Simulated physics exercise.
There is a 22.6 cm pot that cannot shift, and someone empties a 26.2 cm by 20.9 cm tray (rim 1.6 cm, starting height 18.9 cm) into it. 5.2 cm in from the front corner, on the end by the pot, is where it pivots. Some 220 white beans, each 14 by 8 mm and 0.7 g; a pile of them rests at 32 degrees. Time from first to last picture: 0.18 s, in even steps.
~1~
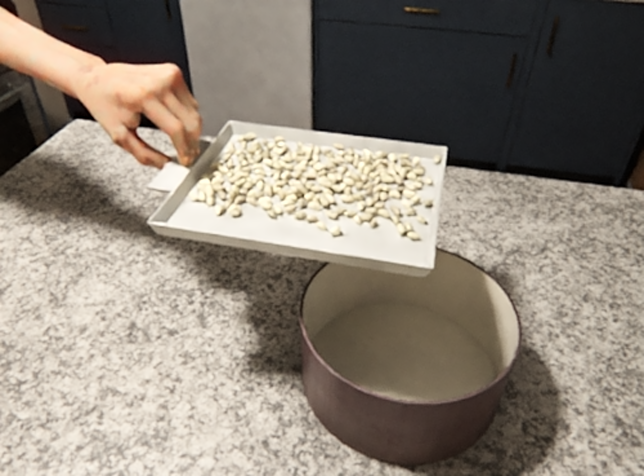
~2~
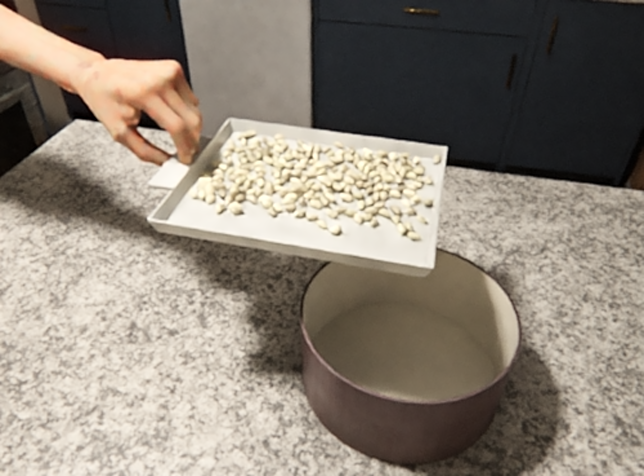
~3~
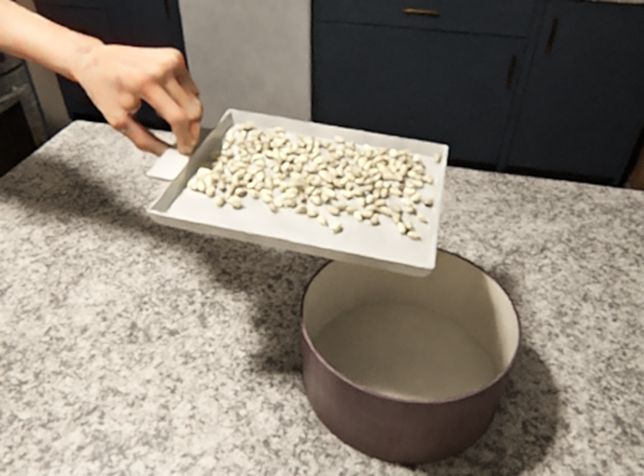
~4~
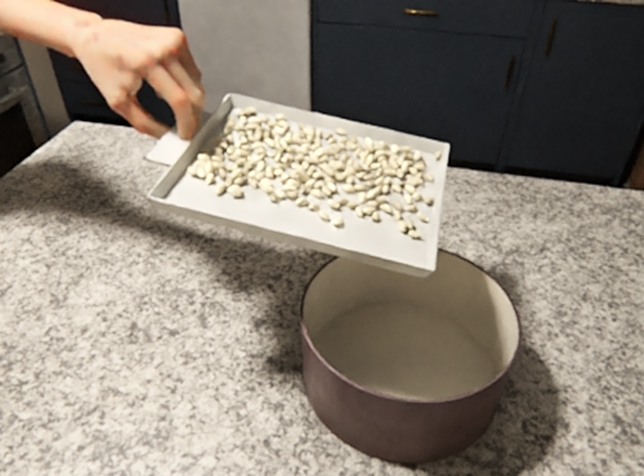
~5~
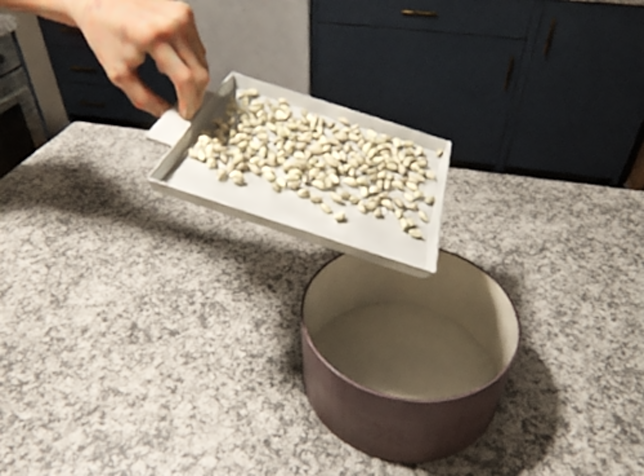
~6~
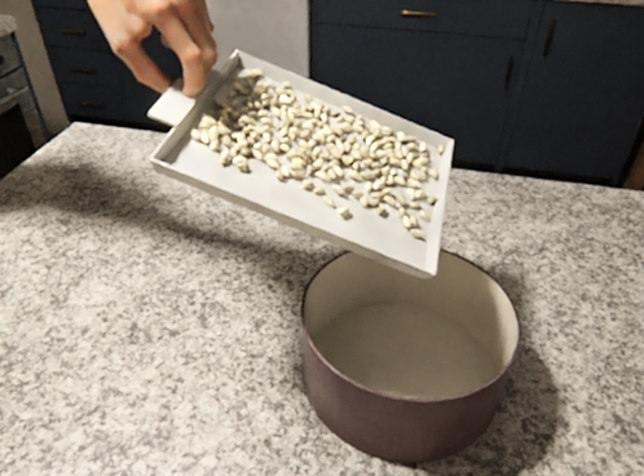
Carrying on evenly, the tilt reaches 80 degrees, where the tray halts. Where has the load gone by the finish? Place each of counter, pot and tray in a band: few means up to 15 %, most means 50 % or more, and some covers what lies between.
Counter: Some; pot: Most; tray: Few.
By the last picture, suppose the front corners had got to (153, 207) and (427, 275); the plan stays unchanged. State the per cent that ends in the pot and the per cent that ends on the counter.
In the pot: 85 per cent; on the counter: 15 per cent.
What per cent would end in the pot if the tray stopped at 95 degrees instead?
It would be near 70 per cent.
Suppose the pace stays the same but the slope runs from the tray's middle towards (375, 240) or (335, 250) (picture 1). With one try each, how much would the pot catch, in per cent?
I'd put it at about 95 per cent for the first tilt and about 80 per cent for the second.
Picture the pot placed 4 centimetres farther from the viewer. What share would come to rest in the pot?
Around 60 per cent.
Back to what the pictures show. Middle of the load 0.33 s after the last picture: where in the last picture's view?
Close to pixel (442, 194).
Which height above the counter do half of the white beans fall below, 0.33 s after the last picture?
Median height: Approx. 24 cm.
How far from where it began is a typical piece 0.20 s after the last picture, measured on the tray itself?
By then it sits near 3 cm from where it began.
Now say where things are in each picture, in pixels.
The first frame shows tray tilt 0 degrees, front corners at (155, 220) and (427, 263); middle of the pieces at (311, 176); pot at (409, 310).
The second frame shows tray tilt 1 degrees, front corners at (155, 217) and (427, 263); middle of the pieces at (311, 175).
The third frame shows tray tilt 3 degrees, front corners at (154, 209) and (428, 264), lowest corner right front; middle of the pieces at (311, 170).
The fourth frame shows tray tilt 8 degrees, front corners at (154, 195) and (429, 265), lowest corner right front; middle of the pieces at (313, 161).
The fifth frame shows tray tilt 13 degrees, front corners at (154, 177) and (430, 267), lowest corner right front; middle of the pieces at (315, 150).
The sixth frame shows tray tilt 19 degrees, front corners at (157, 157) and (431, 268), lowest corner right front; middle of the pieces at (319, 139); pot at (409, 309).
Then, 0.20 s after the last picture, tilt 51 degrees; the tray holds 100 %, the pot 0 %.
Then, 0.33 s after the last picture, tilt 72 degrees; the tray holds 100 %, the pot 0 %.
Then, 0.59 s after the last picture, tilt 80 degrees; the tray holds 10 %, the pot 55 %.
In the end, counter 30 %, pot 70 %, tray 0 %.
